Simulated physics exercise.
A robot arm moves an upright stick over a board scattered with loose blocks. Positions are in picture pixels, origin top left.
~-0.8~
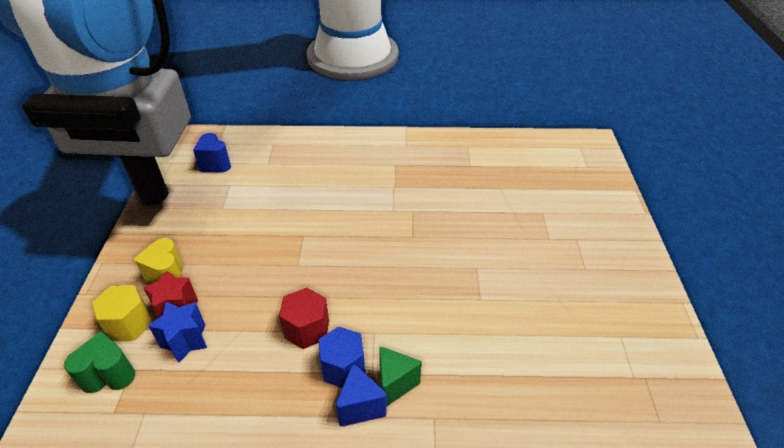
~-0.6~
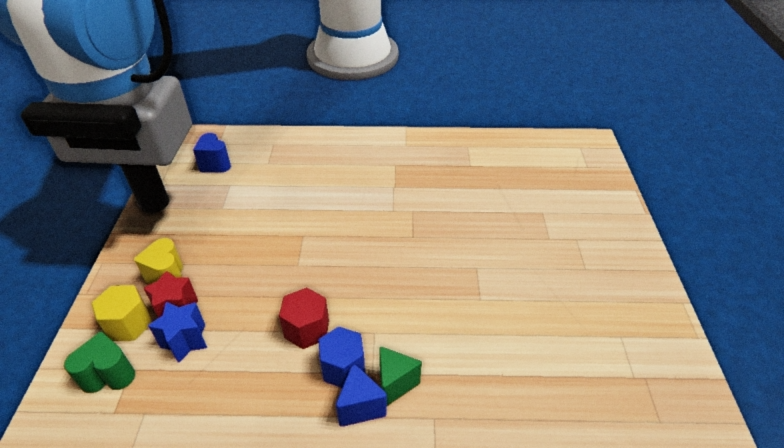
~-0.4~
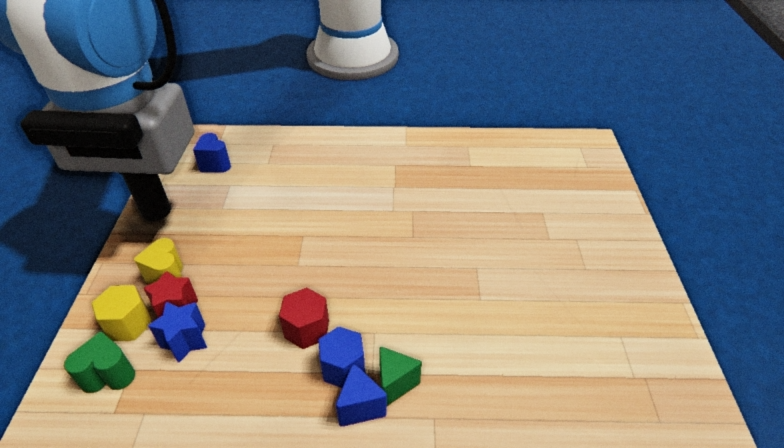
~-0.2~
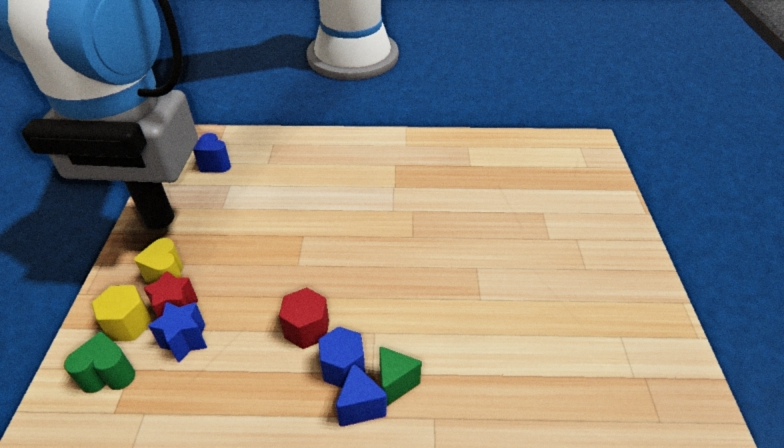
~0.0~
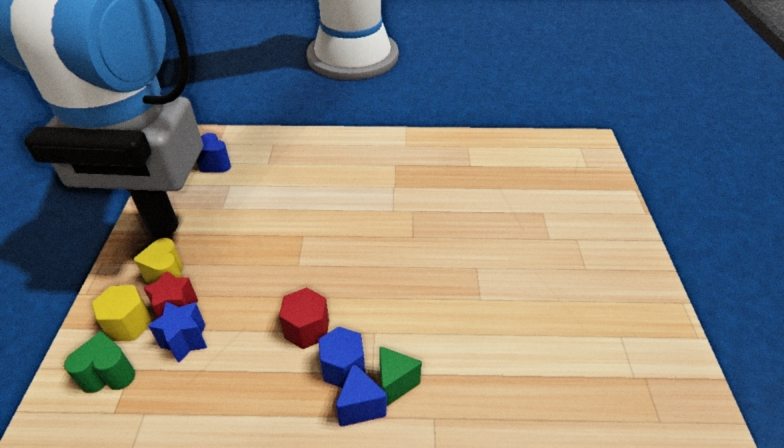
On a wooden board over blue carpet, a robot arm inching its black stick toward the viewer while coloured blocks stay still.
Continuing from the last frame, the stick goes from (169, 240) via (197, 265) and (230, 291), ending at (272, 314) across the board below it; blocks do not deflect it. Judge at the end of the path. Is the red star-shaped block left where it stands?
Yes, that is how it ends up.
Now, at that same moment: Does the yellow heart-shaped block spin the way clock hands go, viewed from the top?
Yes, it checks out.
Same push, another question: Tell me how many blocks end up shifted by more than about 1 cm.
My answer is one.
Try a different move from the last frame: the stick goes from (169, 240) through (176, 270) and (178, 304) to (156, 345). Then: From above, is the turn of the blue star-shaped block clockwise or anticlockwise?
It makes a counterclockwise turn.
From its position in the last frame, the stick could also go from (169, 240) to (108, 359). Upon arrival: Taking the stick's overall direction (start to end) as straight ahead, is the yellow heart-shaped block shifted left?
Going by the path, yes.
On the path given first. One third of the way, stick at (193, 252); yellow heart-shaped block at (159, 265), turned 55° clockwise.
Two thirds of the way, stick at (226, 279); yellow heart-shaped block at (159, 266), turned 65° clockwise.
At the end, stick at (268, 302); yellow heart-shaped block at (159, 266), turned 65° clockwise; red star-shaped block still.
